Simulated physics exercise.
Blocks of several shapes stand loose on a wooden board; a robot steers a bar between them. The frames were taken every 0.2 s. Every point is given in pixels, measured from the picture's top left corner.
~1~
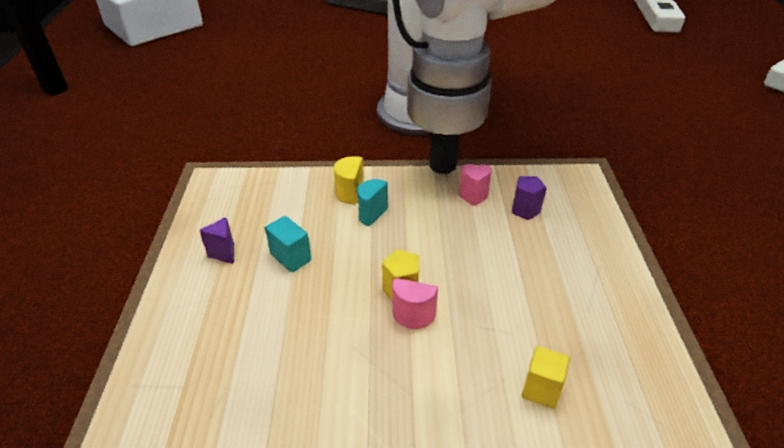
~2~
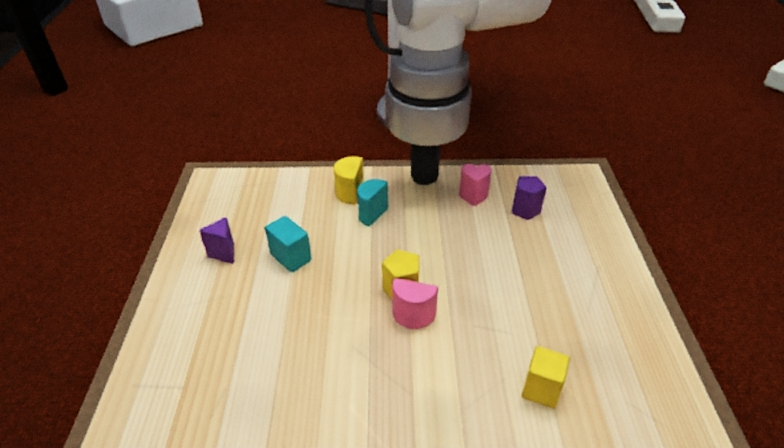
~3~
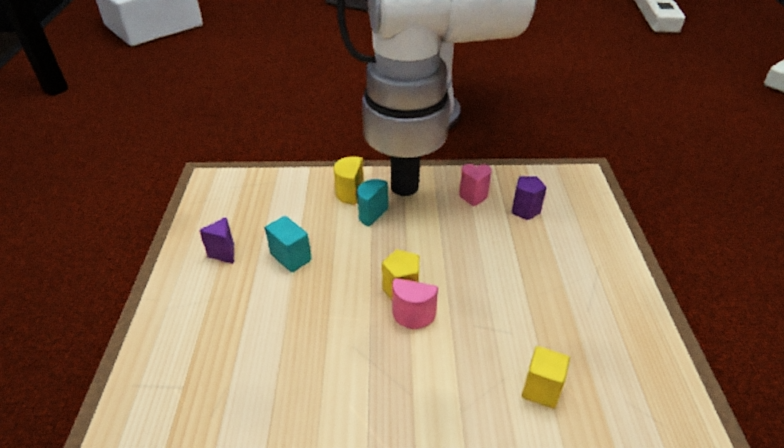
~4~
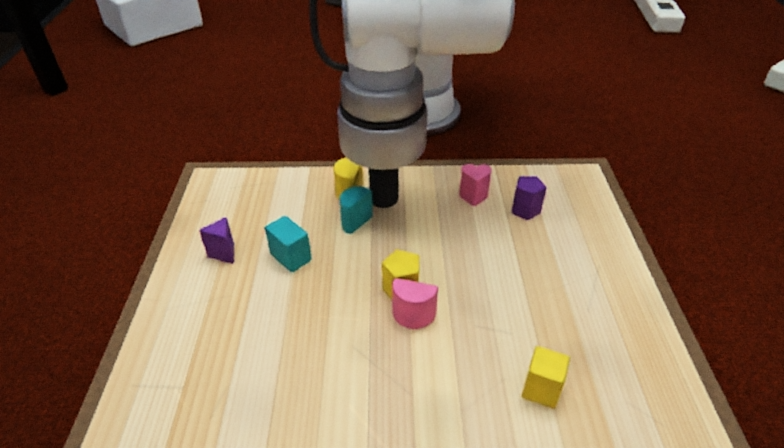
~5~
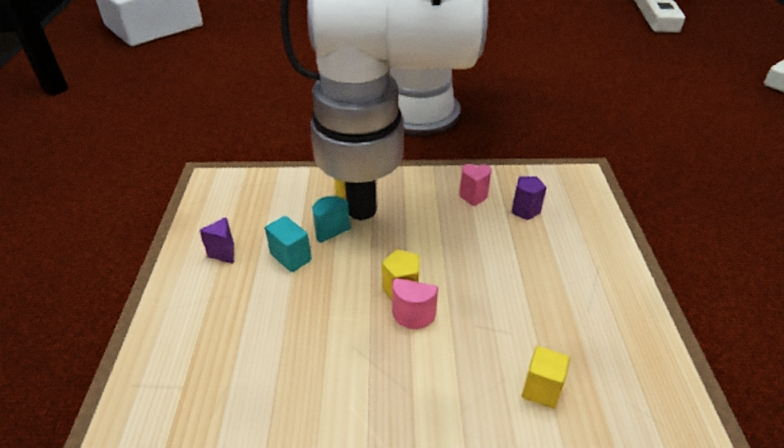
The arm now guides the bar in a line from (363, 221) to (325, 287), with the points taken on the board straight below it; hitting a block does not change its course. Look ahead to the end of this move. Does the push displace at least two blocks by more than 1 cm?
I believe not.
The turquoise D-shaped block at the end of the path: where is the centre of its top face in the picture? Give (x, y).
Close to (314, 212).
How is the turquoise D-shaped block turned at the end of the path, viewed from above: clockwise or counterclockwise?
Verdict: Clockwise.
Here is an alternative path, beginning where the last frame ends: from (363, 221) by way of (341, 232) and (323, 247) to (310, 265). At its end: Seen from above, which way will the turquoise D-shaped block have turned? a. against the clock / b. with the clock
My answer is option b.
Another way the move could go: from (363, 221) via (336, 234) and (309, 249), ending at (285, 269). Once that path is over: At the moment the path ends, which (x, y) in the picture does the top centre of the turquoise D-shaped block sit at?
Expect it around (273, 213).
On the path given first. One third of the way, bar (350, 232); turquoise D-shaped block (316, 211), turned 55° clockwise.
Two thirds of the way, bar (337, 254); turquoise D-shaped block (314, 212), turned 70° clockwise.
At the end, bar (323, 278); turquoise oblong in place; turquoise D-shaped block (314, 212), turned 70° clockwise.
